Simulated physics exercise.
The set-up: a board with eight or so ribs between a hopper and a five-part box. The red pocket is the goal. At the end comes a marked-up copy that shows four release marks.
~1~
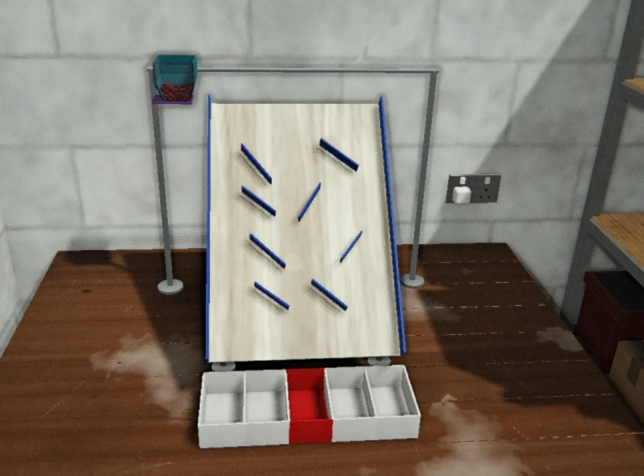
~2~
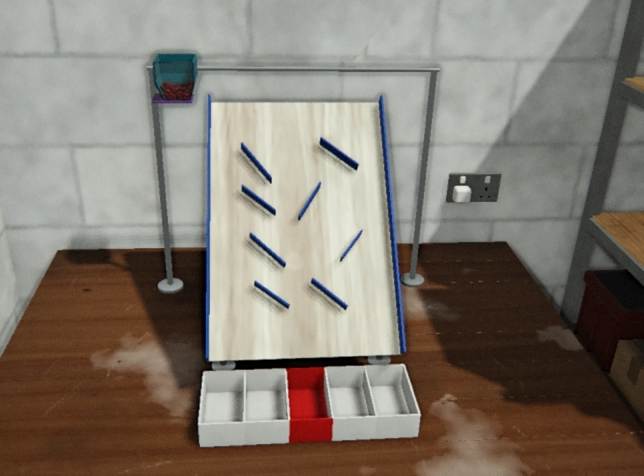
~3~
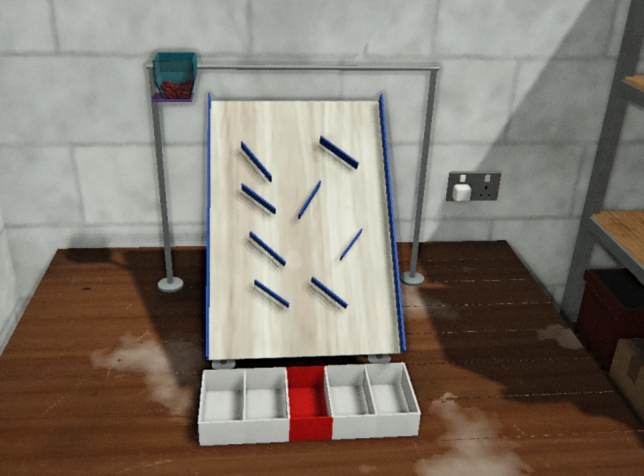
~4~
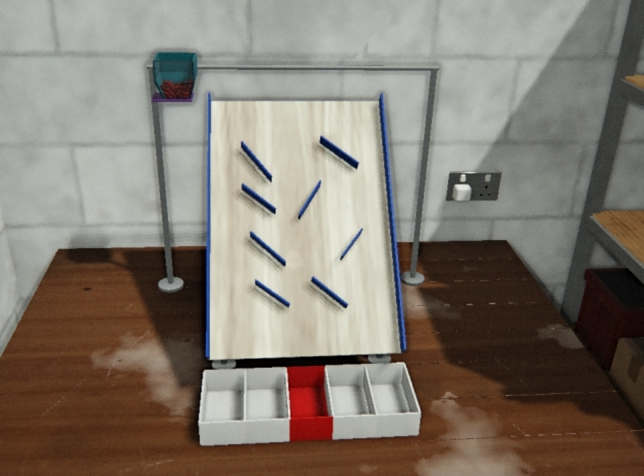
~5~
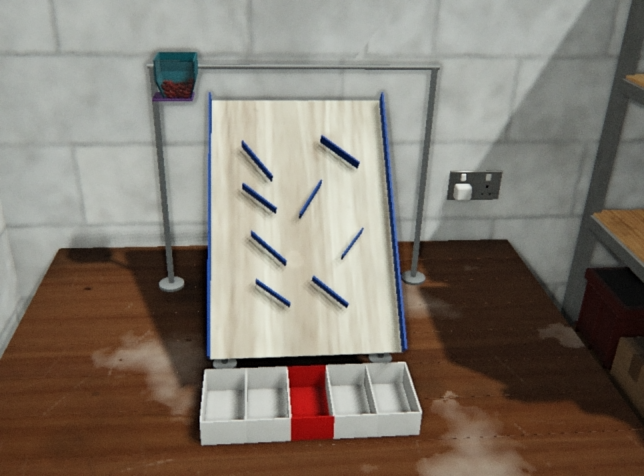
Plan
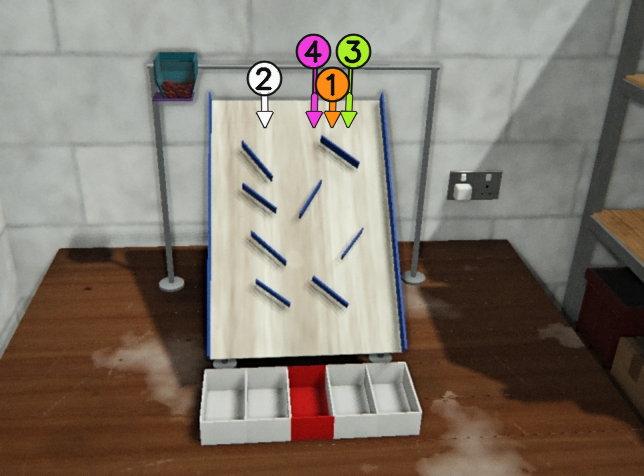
A tilted pale wooden board with blue edges and short, slanted blue ribs stands on a brown tabletop against a grey block wall, seen from the front and slightly above. A teal hopper holding small reddish pieces sits on a metal frame at upper left, while a white box with a red middle section lies below the board. Nothing visibly moves, and the view stays almost perfectly still.
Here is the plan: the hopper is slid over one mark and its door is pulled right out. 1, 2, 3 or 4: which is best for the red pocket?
2 beats the others.
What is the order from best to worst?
Best to worst: 2, 4, 1, 3.
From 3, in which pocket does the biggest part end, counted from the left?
It is the fifth one.
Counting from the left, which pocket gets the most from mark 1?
The fifth from the left.
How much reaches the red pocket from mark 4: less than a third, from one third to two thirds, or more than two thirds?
It is from one third to two thirds.
On the marked copy, mark 1 meets the board at (332, 121); mark 2 meets the board at (264, 121); mark 3 meets the board at (348, 121); mark 4 meets the board at (314, 121).
Choosing 1, a small share in the red pocket, close to two thirds in other pockets, a small share held on the board.
Choosing 2, the bulk in the red pocket, a small share in other pockets, only a few outside the box.
Choosing 3, none at all in the red pocket, the bulk in other pockets, a small share held on the board, a small share outside the box.
Choosing 4, close to half in the red pocket, close to a third in other pockets, a small share held on the board.
